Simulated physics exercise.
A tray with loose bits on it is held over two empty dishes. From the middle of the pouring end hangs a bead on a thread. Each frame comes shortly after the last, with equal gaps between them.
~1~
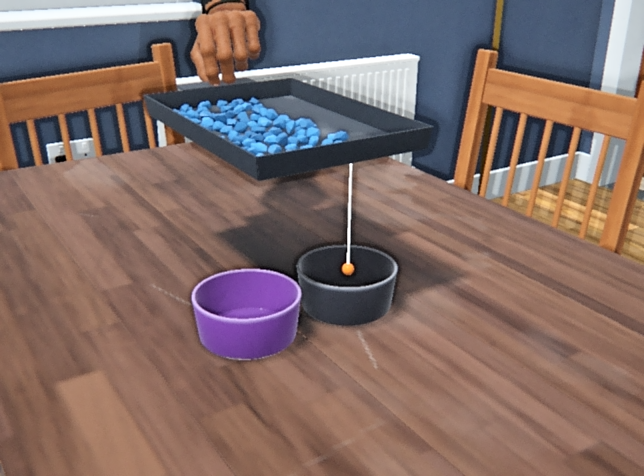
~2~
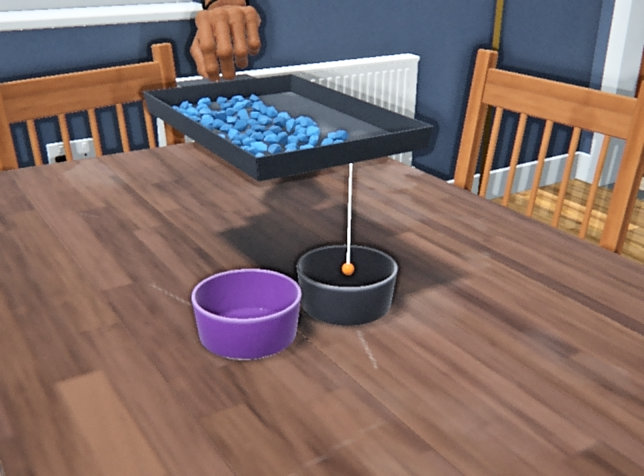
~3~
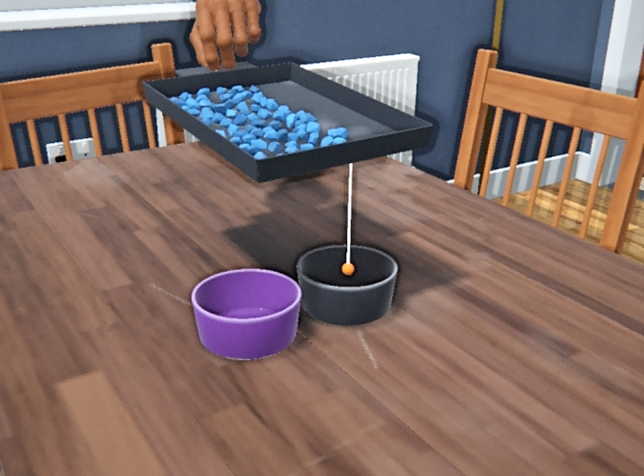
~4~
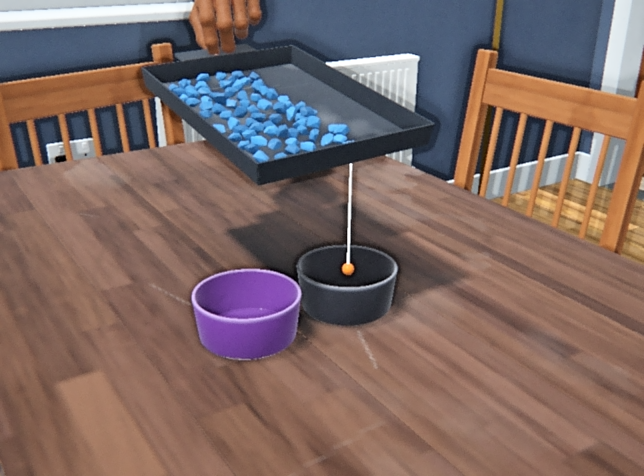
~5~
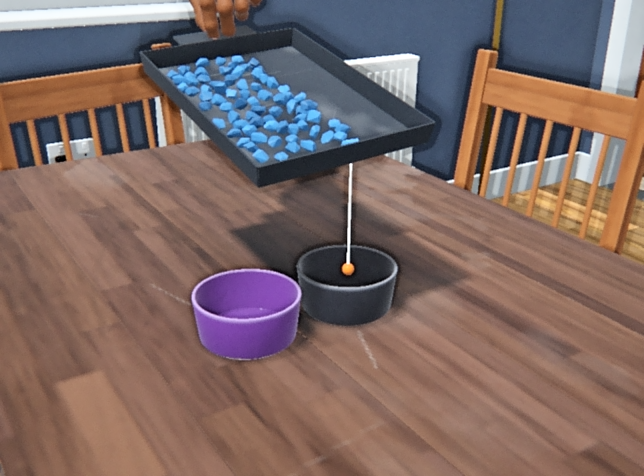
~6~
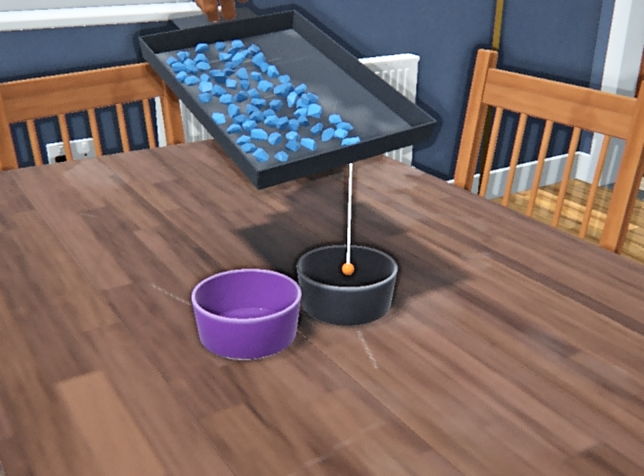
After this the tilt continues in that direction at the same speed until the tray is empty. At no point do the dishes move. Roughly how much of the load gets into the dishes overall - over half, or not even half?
The dishes gather below half.
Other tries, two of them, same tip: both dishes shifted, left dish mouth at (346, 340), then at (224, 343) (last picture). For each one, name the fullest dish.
Well, the first go goes to the leftmost dish, and the second to the rightmost dish.
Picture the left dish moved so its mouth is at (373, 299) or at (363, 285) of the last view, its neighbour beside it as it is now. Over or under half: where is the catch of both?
With the first shift the pair saves less than a half; with the second, less than a half.
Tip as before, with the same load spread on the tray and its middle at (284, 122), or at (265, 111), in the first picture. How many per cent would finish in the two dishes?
10 and 10 per cent.
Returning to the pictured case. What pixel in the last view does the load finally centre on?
Resting centre, last frame: Roughly (316, 392).
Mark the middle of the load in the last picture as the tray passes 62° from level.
Its middle sits at about pixel (287, 151).
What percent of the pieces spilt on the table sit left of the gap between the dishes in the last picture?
I'd say some 40 in a hundred.
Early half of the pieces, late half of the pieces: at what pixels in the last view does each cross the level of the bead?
The opening half passes (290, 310), the closing half (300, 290).
Soon after the last picture, tray tipped steeply; nearly all on the tray; a stray few in the air.
A little later, tray tipped past a quarter turn; about half on the tray; about half outside both; a small part in the air.
Later still, tray tipped past a quarter turn; a small part in the left dish; most outside both.
At rest, tray tipped past a quarter turn; a small part in the left dish; none in the right dish; most outside both.
